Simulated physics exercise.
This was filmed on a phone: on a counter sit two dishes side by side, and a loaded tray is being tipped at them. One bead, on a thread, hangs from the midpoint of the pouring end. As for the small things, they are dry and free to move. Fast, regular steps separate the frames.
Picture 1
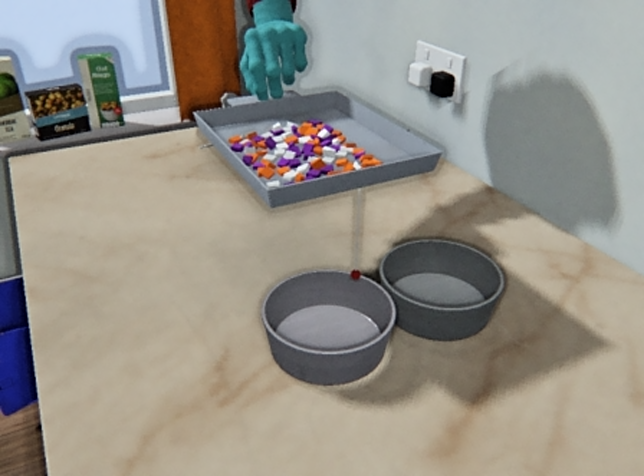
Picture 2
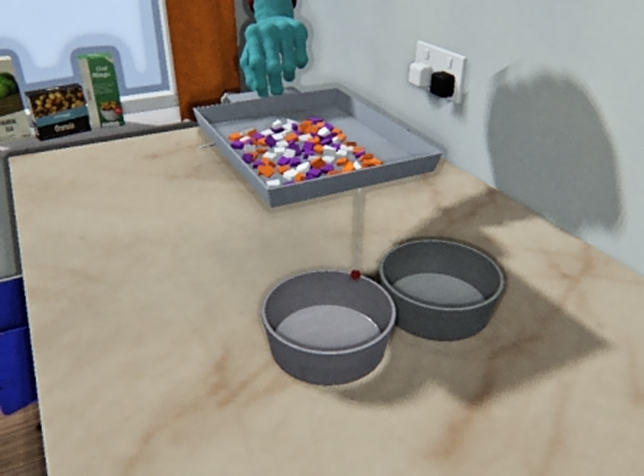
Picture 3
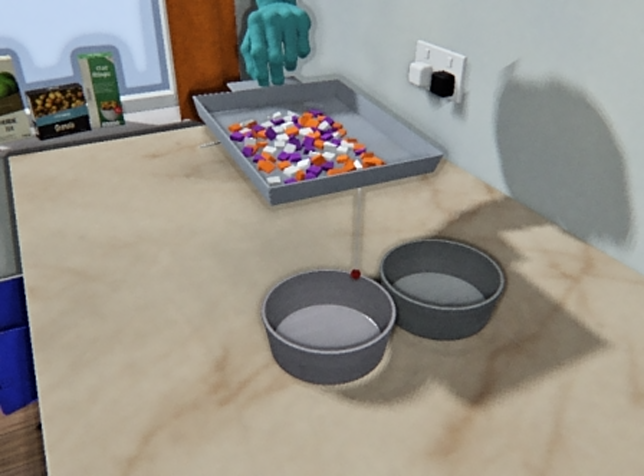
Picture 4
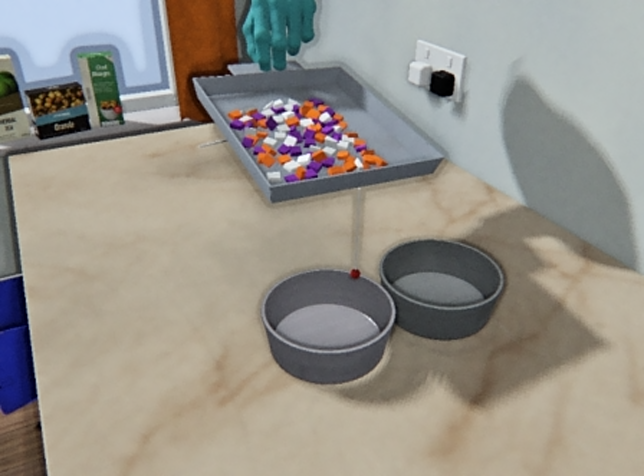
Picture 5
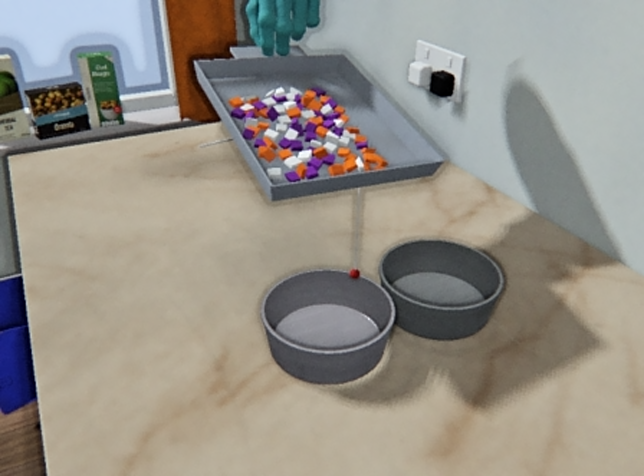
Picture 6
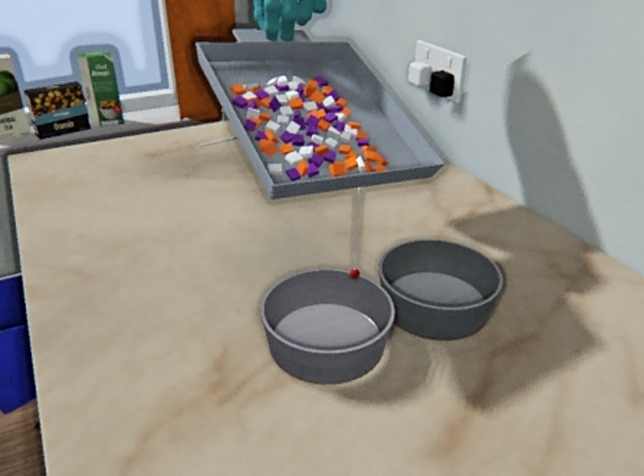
A teal-gloved hand raises the far end of a grey tray above a marbled beige counter, seen from above at an angle. The tray holds orange, purple and white pieces, with a small red bead hanging below its near edge, two round grey dishes in front and packets behind. The tray steepens steadily, its near edge dipping slightly rightward, while the dishes and camera stay still.
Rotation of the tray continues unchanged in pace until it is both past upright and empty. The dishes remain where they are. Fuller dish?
Going by this, it mostly spills to the right of the two.
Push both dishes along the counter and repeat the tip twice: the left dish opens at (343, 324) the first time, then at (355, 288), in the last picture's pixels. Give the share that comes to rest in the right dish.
Trial 1 around 60 percent, trial 2 around 20 percent.
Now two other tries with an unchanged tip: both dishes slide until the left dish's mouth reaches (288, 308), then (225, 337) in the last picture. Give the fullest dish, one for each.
With the dishes at the first place it's the right-side dish, and at the second it's the right-side dish.
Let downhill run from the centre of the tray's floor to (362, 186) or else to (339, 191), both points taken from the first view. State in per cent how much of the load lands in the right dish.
So it's 30 percent with the first slope and 0 percent with the other.
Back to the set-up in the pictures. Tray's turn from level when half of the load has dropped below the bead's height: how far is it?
Angle: Close to 120°.
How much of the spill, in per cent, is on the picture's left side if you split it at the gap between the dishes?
Left fraction: Around 20 per cent.
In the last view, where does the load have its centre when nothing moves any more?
I'd mark it at roughly (412, 320).
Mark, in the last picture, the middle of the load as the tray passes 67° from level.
In the last view, the load is centred near (379, 162).
Shortly afterwards, tray tipped steeply; the whole lot on the tray.
Next, tray tipped past a quarter turn; near half on the tray; a little in the left dish; near a quarter in the right dish; a little outside both; a little in the air.
Some moments later, tray tipped past a quarter turn; near a quarter in the left dish; near half in the right dish; near a quarter outside both.
In the end, tray tipped past a quarter turn; near a quarter in the left dish; near half in the right dish; near a quarter outside both.
